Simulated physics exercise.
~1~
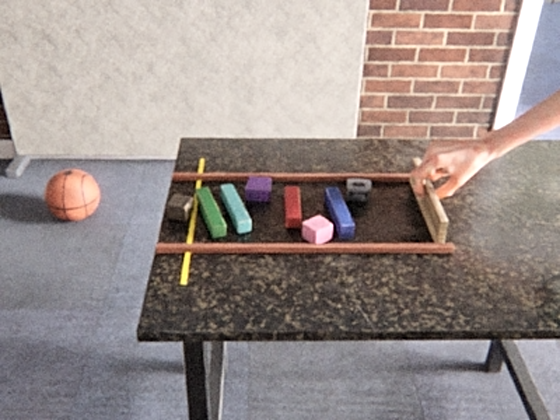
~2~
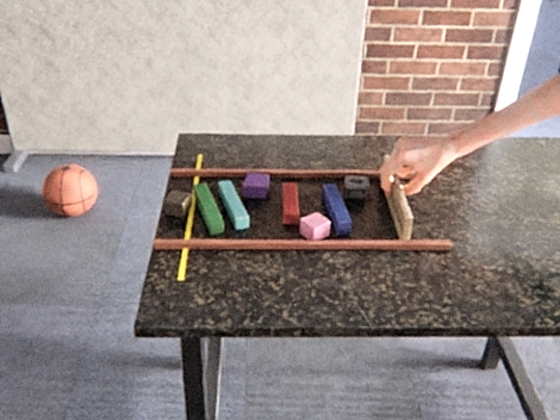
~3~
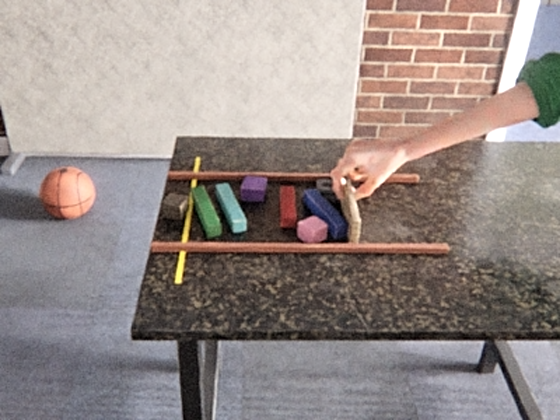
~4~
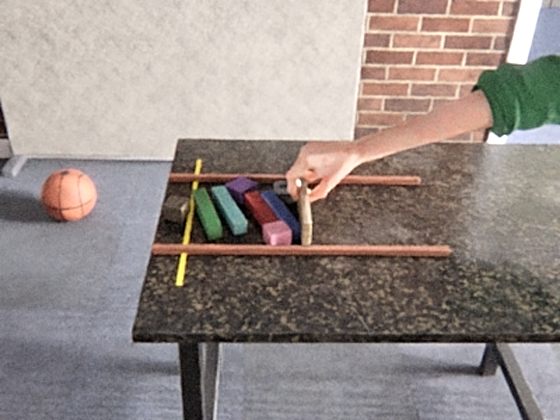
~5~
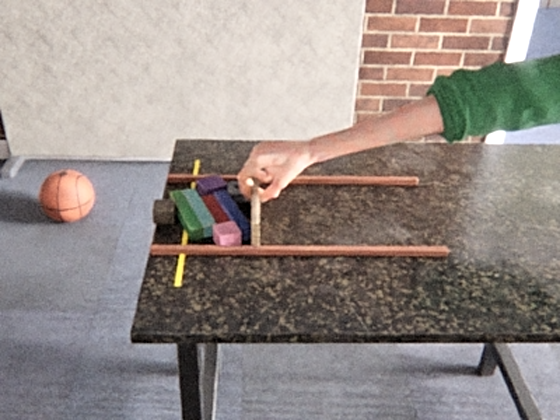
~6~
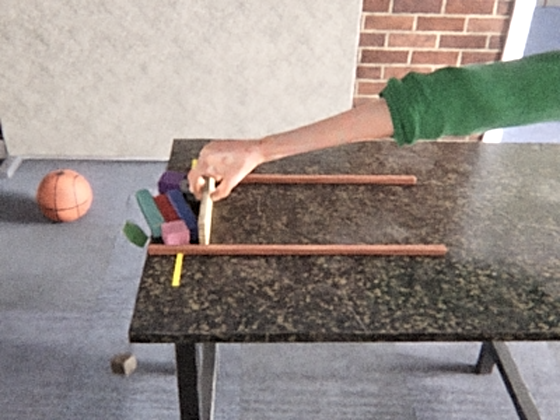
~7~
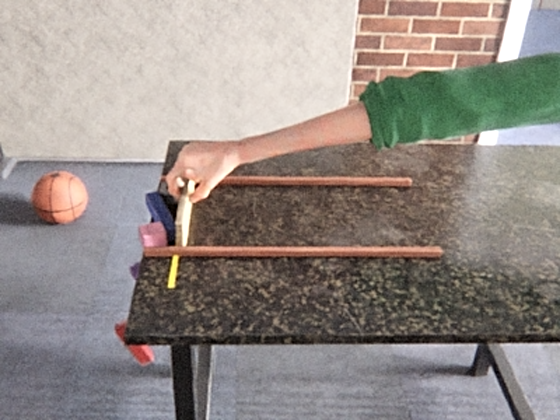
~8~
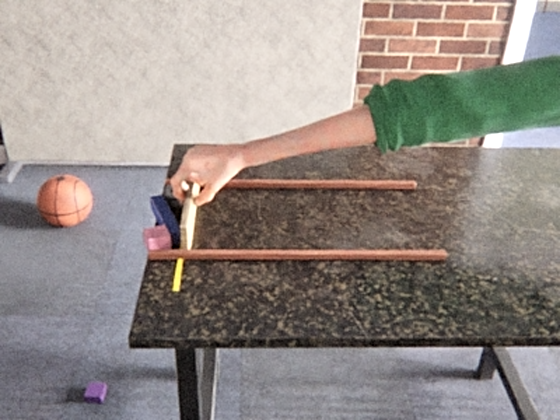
A hand slid an upright board leftward between two rails on a dark speckled table, bunching the colourful blocks together and pushing most of them over the left edge, then stopped near the yellow tape with a blue and a pink block still at the brink.
